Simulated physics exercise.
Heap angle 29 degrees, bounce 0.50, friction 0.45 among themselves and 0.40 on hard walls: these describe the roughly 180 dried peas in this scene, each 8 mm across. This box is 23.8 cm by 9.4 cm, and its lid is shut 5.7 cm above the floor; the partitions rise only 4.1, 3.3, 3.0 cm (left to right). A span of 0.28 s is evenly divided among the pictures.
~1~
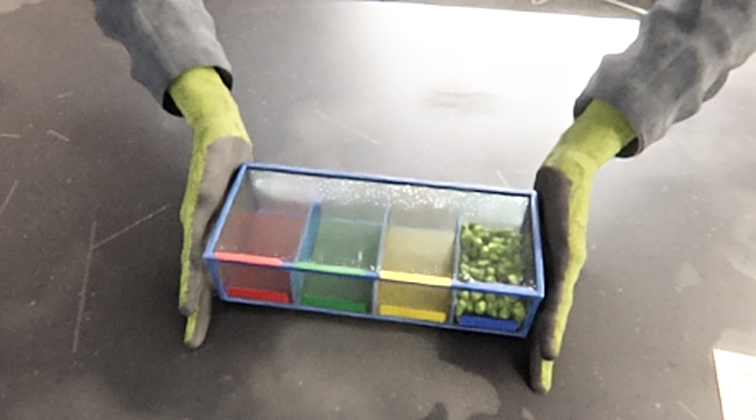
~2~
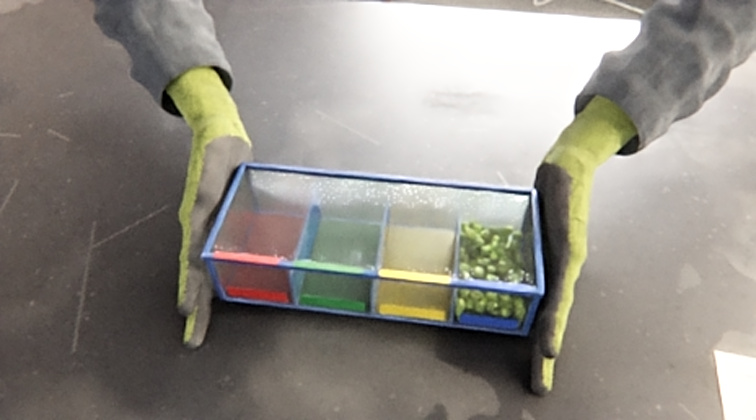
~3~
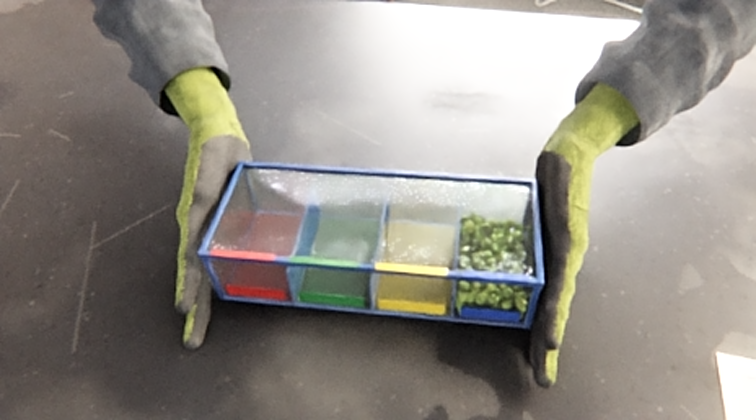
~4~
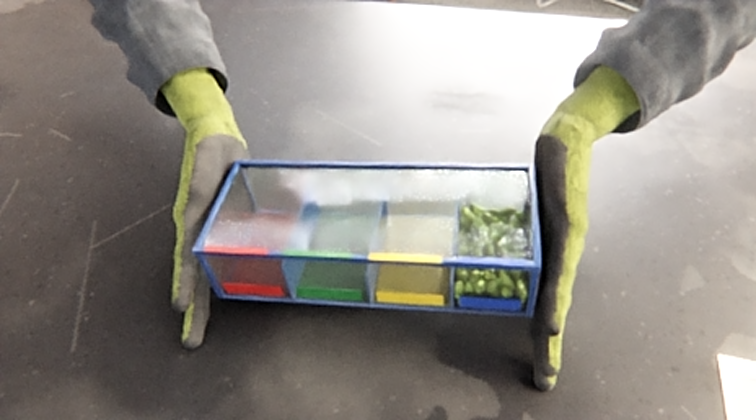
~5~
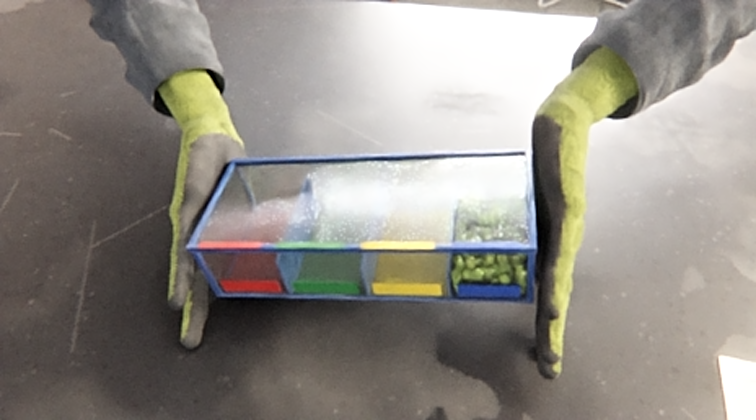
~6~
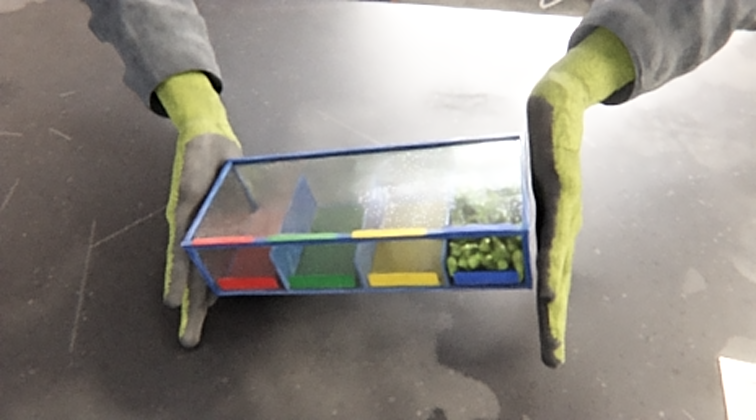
To begin with, two gloved hands hold a clear, blue-edged box with red, green, yellow and blue sections, green pea-like pieces filling the blue one at the right. The hands then gradually tilt the box, its right end rising above the left, while the pieces remain in the blue section.
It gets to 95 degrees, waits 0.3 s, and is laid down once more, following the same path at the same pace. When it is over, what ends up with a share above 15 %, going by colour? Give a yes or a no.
One by one: Red: Holds a share past the limit, blue: Holds a share within the limit, green: Holds a share past the limit, yellow: Holds a share within the limit.
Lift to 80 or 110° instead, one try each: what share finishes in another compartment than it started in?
Roughly 50 percent, then roughly 100 percent.
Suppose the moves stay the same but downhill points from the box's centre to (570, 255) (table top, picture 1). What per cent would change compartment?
Roughly 0 % of the pieces.
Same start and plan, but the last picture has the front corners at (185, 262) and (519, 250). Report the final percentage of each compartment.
The compartments end with red 40 per cent, blue 5 per cent, green 45 per cent and yellow 5 per cent.
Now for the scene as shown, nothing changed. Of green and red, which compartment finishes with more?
More ends up in the red one.
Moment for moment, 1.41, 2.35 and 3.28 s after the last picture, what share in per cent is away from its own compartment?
Estimates: 75 / 95 / 95.
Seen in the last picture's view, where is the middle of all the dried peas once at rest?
Roughly (291, 237).
Then, 1.41 s after the last picture, tilt 95 degrees; red 30 %, blue 25 %, green 25 %, yellow 20 %.
Then, 2.35 s after the last picture, tilt 48 degrees; red 60 %, blue 5 %, green 30 %, yellow 5 %.
Then, 3.28 s after the last picture, tilt 0 degrees; red 60 %, blue 5 %, green 30 %, yellow 5 %.
In the end, red 60 %, blue 5 %, green 30 %, yellow 5 %.
